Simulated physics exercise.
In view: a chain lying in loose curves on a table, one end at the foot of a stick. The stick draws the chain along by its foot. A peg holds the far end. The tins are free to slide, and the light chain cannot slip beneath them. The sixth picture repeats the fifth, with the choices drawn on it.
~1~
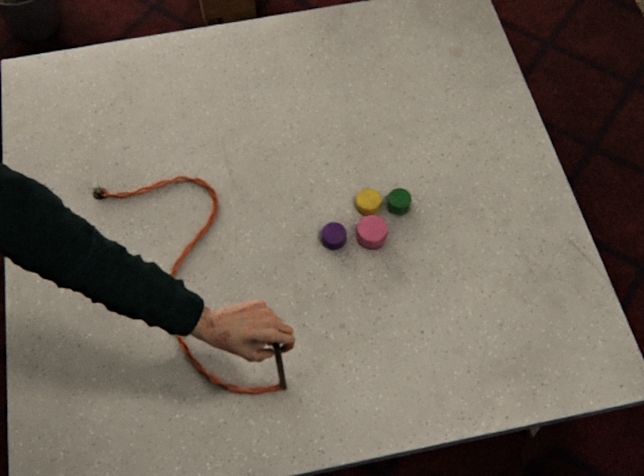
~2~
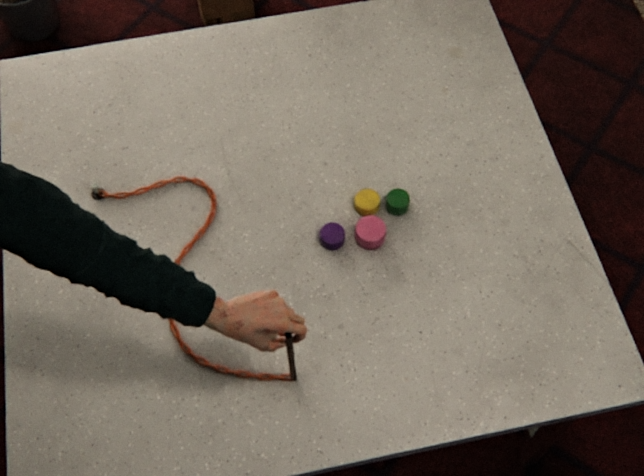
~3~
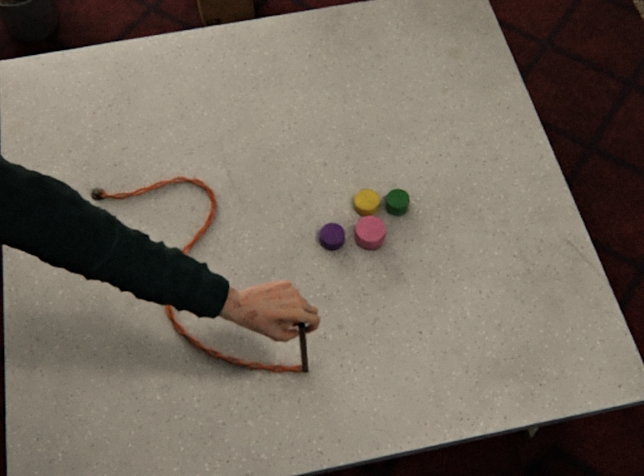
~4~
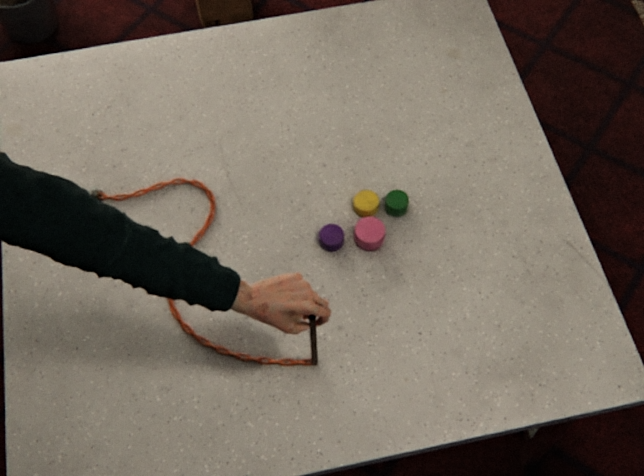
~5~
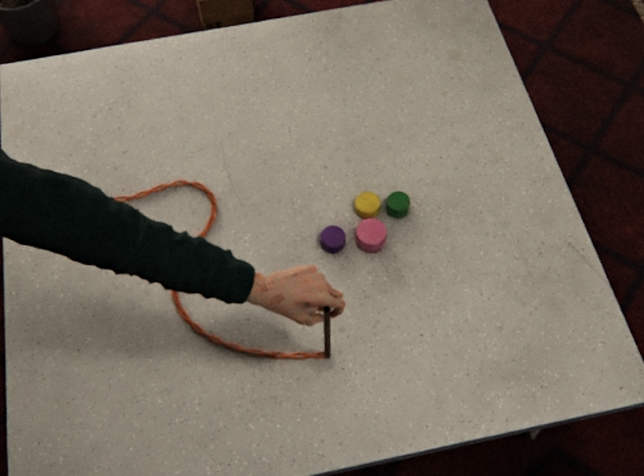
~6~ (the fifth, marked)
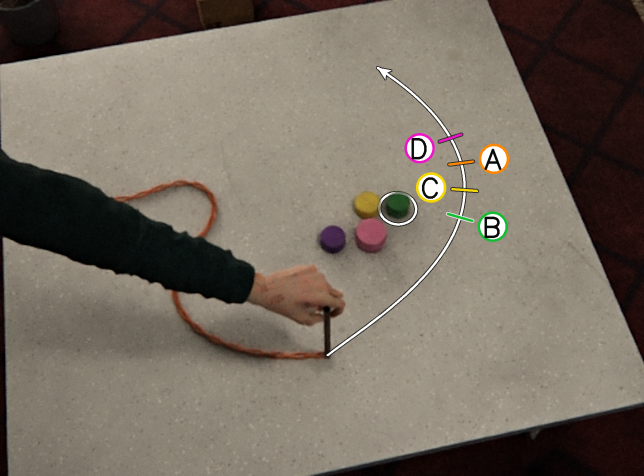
An arm in a dark green sleeve reaches in from the left over a pale speckled table, seen from above at a tilt, with a dark red floor around it. An orange chain curves across the left side, its far end at a small peg, while yellow, green, purple and pink tins sit right of centre. The hand moves a dark upright stick steadily right and slightly upward, drawing the chain's near end along as the tins stay put.
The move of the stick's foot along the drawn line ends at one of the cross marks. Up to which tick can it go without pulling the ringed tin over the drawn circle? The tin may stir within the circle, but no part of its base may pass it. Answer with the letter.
No farther than A.
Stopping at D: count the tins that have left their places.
By then, four.
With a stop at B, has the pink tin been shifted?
No.
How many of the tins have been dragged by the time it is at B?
By then, none.
On the marked copy, A at (461, 163); B at (460, 217); C at (465, 190); D at (451, 138); the ring at (398, 209); the route from (328, 355) via (463, 208) to (378, 68).
Taking A. A third of the way, foot of the stick (404, 296); green tin (398, 205).
Two thirds of the way, foot of the stick (456, 229); green tin (398, 205).
When it is over, foot of the stick (461, 164); pink tin (364, 222); yellow tin (367, 199); green tin (398, 205); purple tin (336, 222); the green tin is still in its ring.
As for the rest, B is safe but short; C is safe but short; D drags the ringed tin to (387, 191).
